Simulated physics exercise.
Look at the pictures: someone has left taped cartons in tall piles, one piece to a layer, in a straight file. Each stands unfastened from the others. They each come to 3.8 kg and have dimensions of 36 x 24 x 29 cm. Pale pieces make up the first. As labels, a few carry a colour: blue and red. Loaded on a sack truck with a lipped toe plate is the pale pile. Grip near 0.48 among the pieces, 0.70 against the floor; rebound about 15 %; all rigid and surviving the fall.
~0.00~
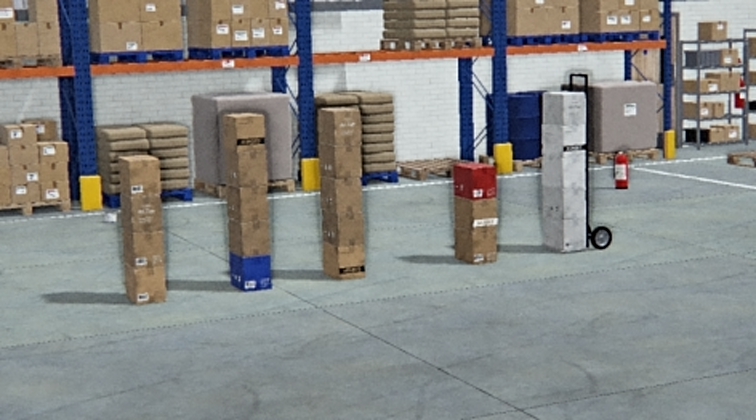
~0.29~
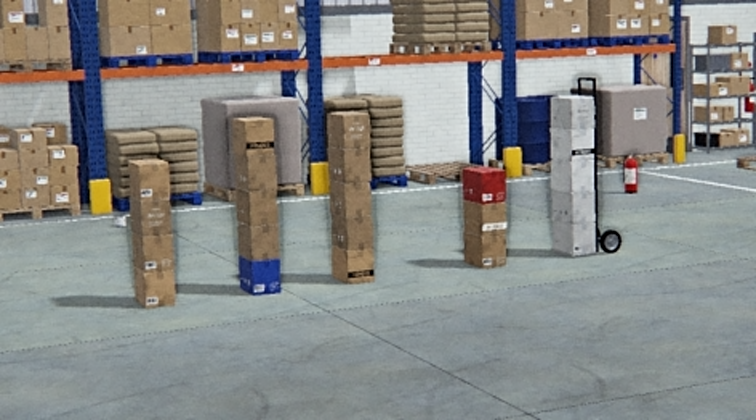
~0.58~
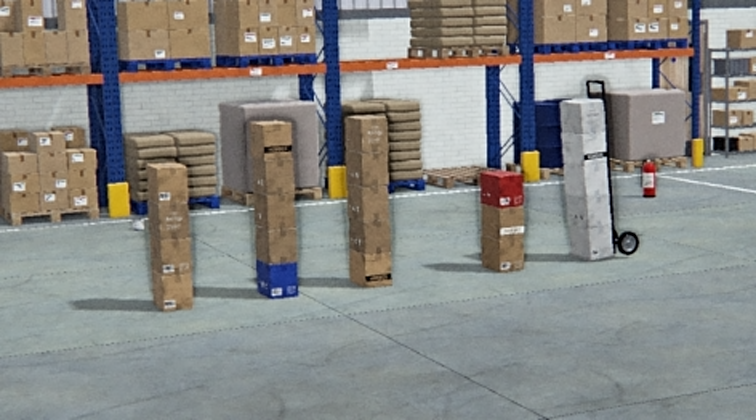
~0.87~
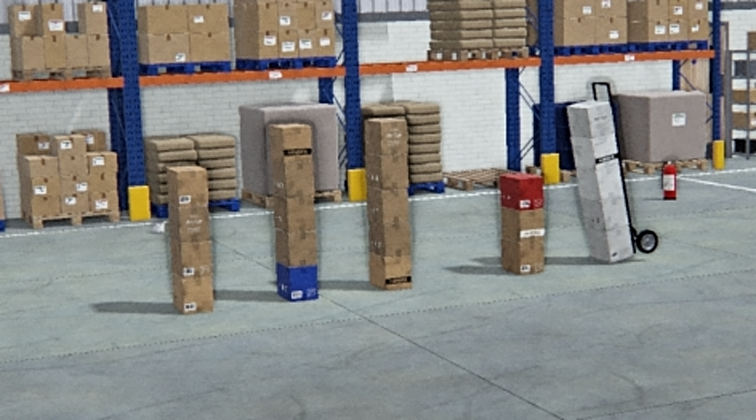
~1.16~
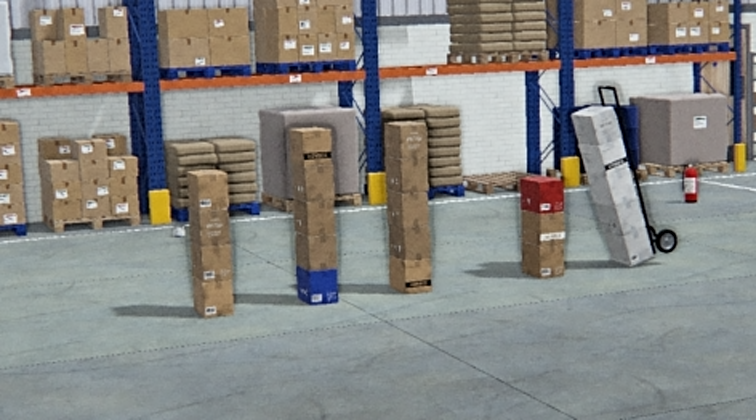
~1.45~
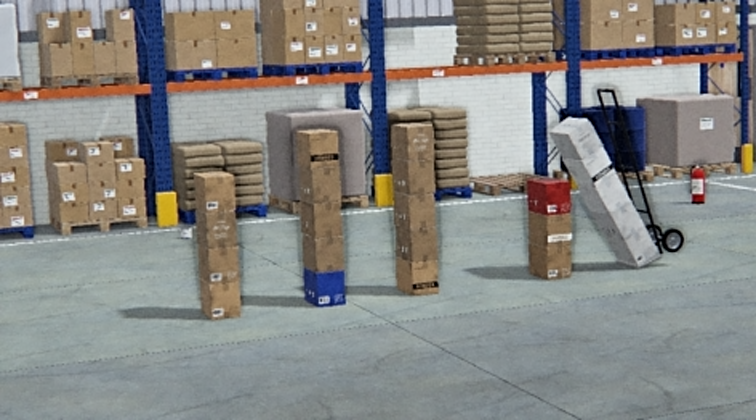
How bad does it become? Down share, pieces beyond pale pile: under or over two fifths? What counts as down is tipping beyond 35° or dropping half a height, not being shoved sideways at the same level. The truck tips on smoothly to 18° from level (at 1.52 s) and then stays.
Under.
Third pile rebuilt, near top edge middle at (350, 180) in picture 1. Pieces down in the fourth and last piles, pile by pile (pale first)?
Fourth 0, last 0.
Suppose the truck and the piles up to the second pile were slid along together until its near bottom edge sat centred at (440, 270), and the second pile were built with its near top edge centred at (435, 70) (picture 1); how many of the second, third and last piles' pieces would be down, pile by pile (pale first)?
Down by pile: Second 6, third 5, last 4.
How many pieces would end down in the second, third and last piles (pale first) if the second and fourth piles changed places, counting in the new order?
Second 5, third 5, last 3.
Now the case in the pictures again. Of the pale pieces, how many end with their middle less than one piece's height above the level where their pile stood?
4.
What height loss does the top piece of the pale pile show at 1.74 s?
Some 30 centimetres.
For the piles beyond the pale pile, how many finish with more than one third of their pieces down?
Count: 1.
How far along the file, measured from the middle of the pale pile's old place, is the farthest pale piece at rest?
I'd put it at close to 190 cm.
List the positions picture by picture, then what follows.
In the first picture (we follow the side turned to the camera; the camera pans a little), truck frame (587, 110) 0° forward; blue carton (257, 274); red carton (485, 183); no other piece has moved.
The second picture shows truck frame (595, 114) 1° forward; red carton (494, 187).
The third picture shows truck frame (605, 117) 4° forward, top of the pale pile leaning 4°; red carton (512, 191); no other piece has moved.
The fourth picture shows truck frame (613, 119) 10° forward, top of the pale pile leaning 10°; red carton (532, 194); no other piece has moved.
The fifth picture shows truck frame (622, 122) 15° forward, top of the pale pile leaning 16°; red carton (552, 197); no other piece has moved.
The sixth picture shows truck frame (623, 124) 18° forward, top of the pale pile leaning 30°; red carton (559, 199); blue carton (331, 289); no other piece has moved.
Around 1.74 s, 5 of the pale pile down; none of the 17 other cartons down, 3 disturbed; red carton tipped 7°.
Around 2.16 s, 5 of the pale pile down; 3 of the 17 other cartons down; red carton tipped 49°, 18 cm lower.
Finally (3.2 s), 5 of the pale pile down; 3 of the 17 other cartons down; red carton tipped 55°, 36 cm lower; blue carton unmoved. That is 18 per cent. Seen by the last camera, middles, red carton near (467, 246), blue carton near (324, 286).
